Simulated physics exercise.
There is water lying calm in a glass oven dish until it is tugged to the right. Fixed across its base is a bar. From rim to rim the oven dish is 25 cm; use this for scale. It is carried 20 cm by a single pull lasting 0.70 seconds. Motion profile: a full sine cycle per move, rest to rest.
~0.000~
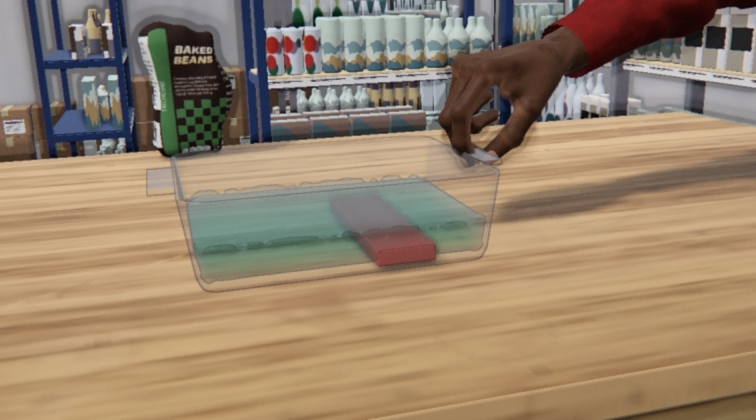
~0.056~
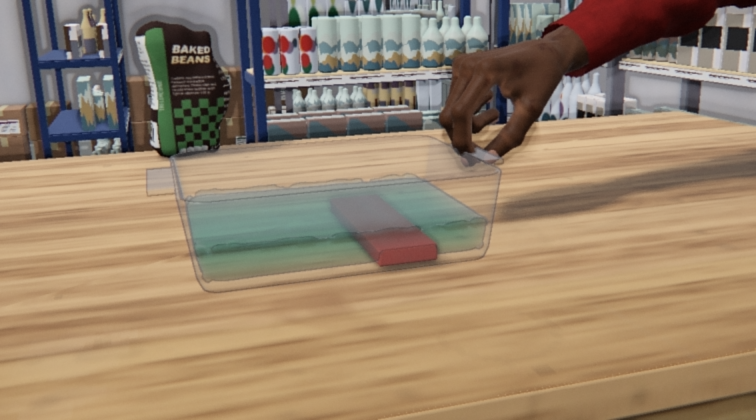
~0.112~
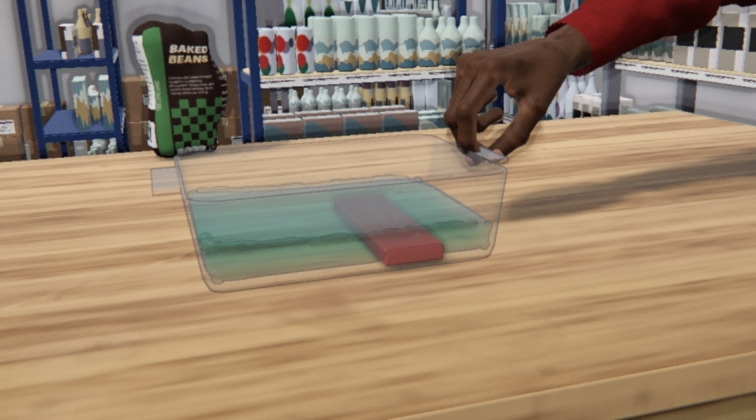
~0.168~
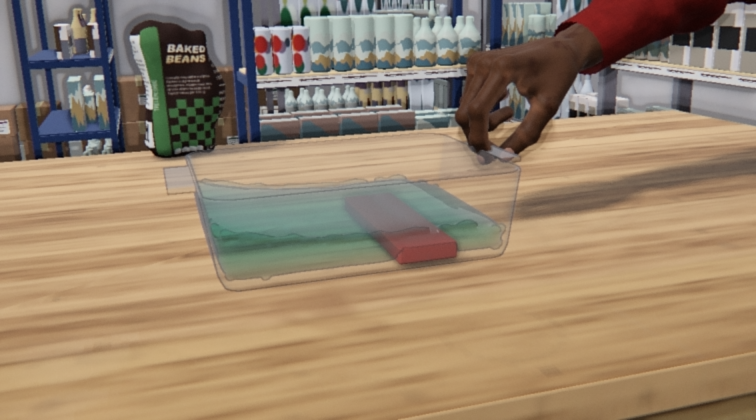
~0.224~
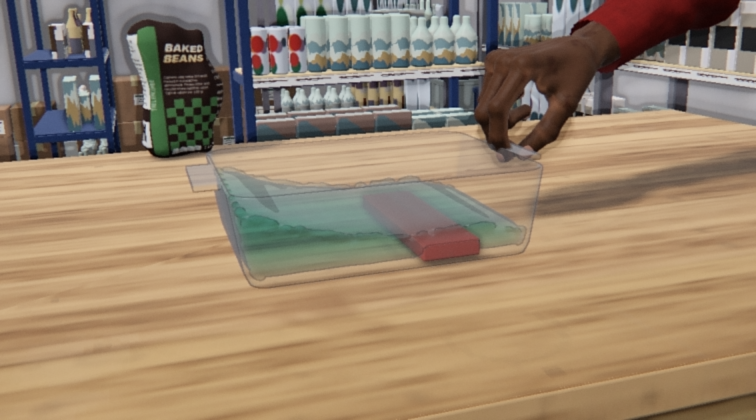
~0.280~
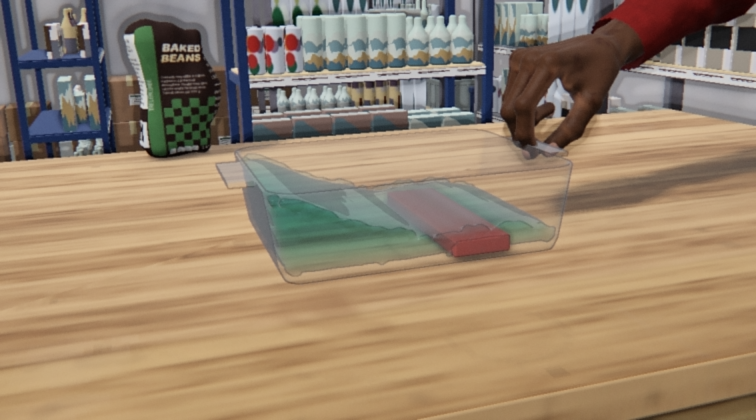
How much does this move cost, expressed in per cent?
I would say roughly 15 per cent is lost.
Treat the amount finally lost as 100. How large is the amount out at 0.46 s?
It's close to 0 percent at that time.
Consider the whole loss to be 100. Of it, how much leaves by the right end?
I'd say close to 90 in a hundred leaves on the right.
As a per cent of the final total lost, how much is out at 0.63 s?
10 in a hundred, roughly.
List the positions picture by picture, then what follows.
It has moved 0.0 cm; in the oven dish the surface runs from (187, 218) to (451, 193), rim (461, 154); the water stands 37 mm below the rim; the top of the bar is at (406, 249), in the first picture.
It has moved 0.1 cm; in the oven dish the surface runs from (187, 217) to (452, 193), in the second picture.
It has moved 0.5 cm; in the oven dish the surface runs from (190, 212) to (456, 196), in the third picture.
It has moved 1.6 cm; in the oven dish the surface runs from (201, 202) to (465, 199), in the fourth picture.
It has moved 3.5 cm; in the oven dish the surface runs from (221, 188) to (469, 199), in the fifth picture.
It has moved 6.1 cm; in the oven dish the surface runs from (251, 176) to (482, 197), in the sixth picture.
After 0.46 s it has gone 16 cm; 0 per cent is out over the left end and 0 over the right.
After 0.63 s it has gone 20 cm; 0 per cent is out over the left end and 2 over the right.
After 0.81 s it has gone 20 cm; 0 per cent is out over the left end and 14 over the right.
After 0.99 s it has gone 20 cm; 0 per cent is out over the left end and 13 over the right.
In the end 15 per cent is out in all, 2 of it over the left end.
